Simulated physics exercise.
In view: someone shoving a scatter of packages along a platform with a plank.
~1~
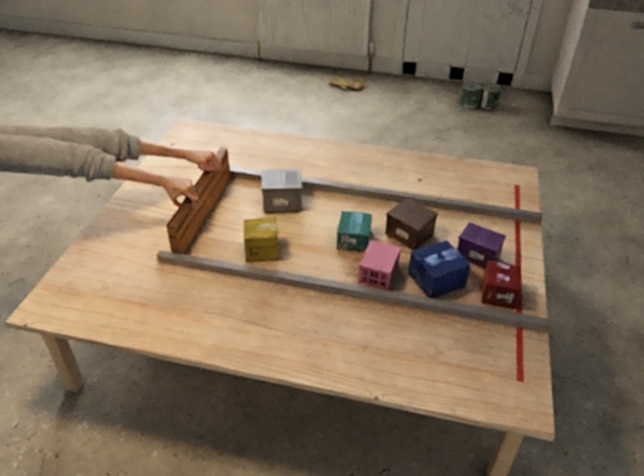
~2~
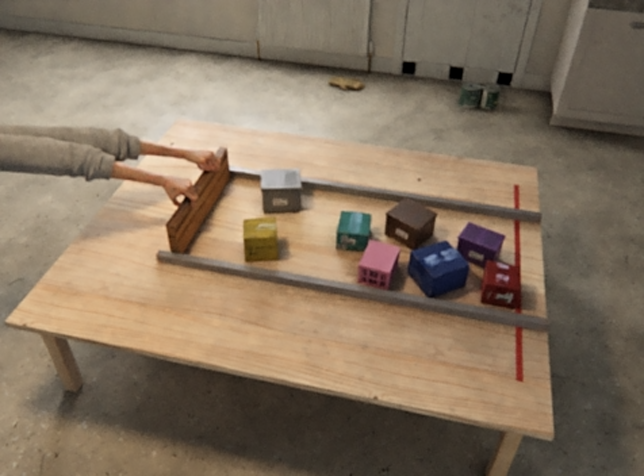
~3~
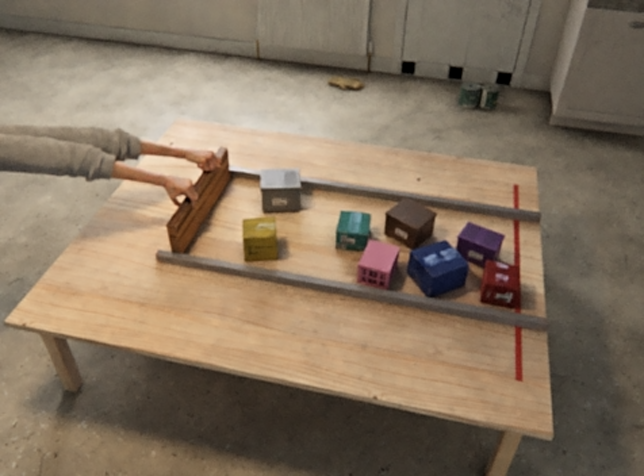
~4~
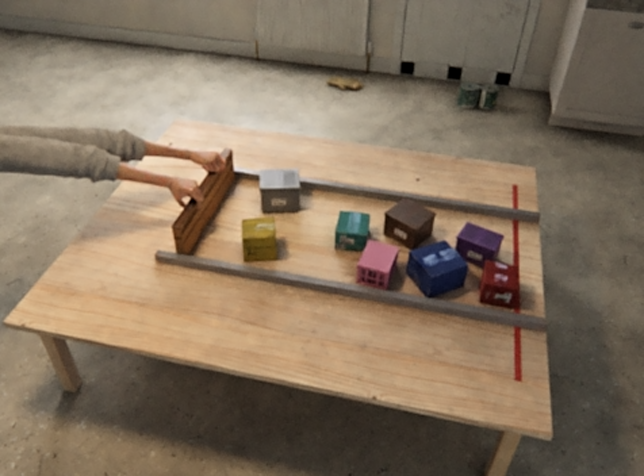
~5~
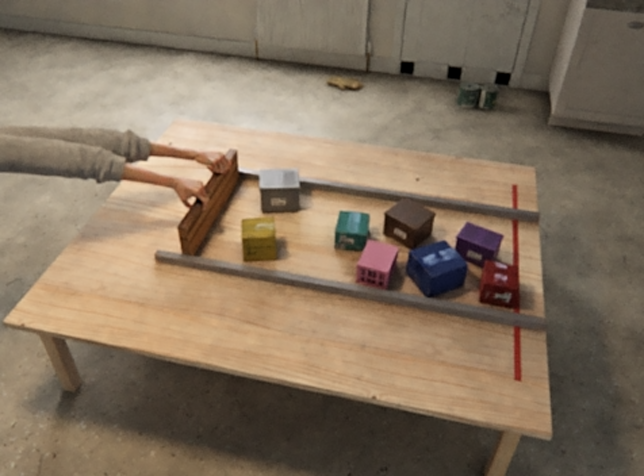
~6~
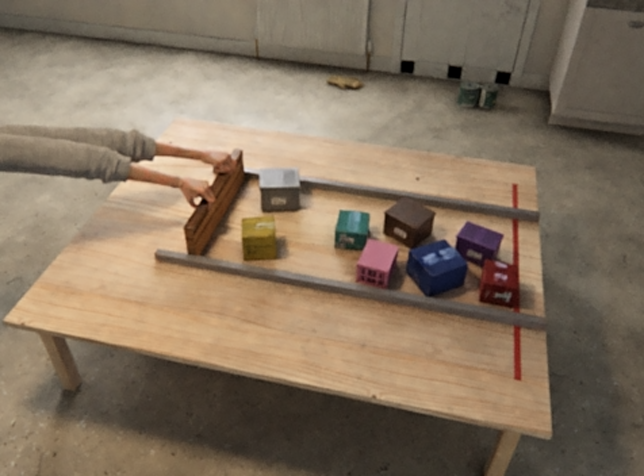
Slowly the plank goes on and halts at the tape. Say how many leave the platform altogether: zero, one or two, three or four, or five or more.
As it turns out, the number that fall off is five or more.
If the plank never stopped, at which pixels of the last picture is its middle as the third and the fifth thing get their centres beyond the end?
First at (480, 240), next at (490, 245).
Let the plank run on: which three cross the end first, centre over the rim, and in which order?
They are the red parcel, the blue parcel, the brown tote.
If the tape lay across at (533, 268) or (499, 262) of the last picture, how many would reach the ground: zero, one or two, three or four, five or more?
The falls would be five or more; at least five.
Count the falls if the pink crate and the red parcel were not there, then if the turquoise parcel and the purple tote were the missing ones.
3 in the first case, 4 in the second.
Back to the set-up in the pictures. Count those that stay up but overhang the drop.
That would be 3.
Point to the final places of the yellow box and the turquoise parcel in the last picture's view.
The yellow box stops around (539, 290); the turquoise parcel around (538, 268).
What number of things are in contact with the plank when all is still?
In contact: 3.
Soon after, none off yet; red parcel at rest near (499, 283); purple tote at rest near (478, 246); blue parcel at rest near (436, 268).
Then, none off yet; red parcel moved a little near (515, 288); purple tote moving near (480, 246); blue parcel moved about its own width near (468, 275).
Further on, one off so far; red parcel on the ground near (566, 377); purple tote moved about its own width near (517, 258); blue parcel moved well along near (546, 295).
By the end, the number that fall off is five or more; fallen, pink crate, brown tote, blue parcel, purple tote and red parcel.
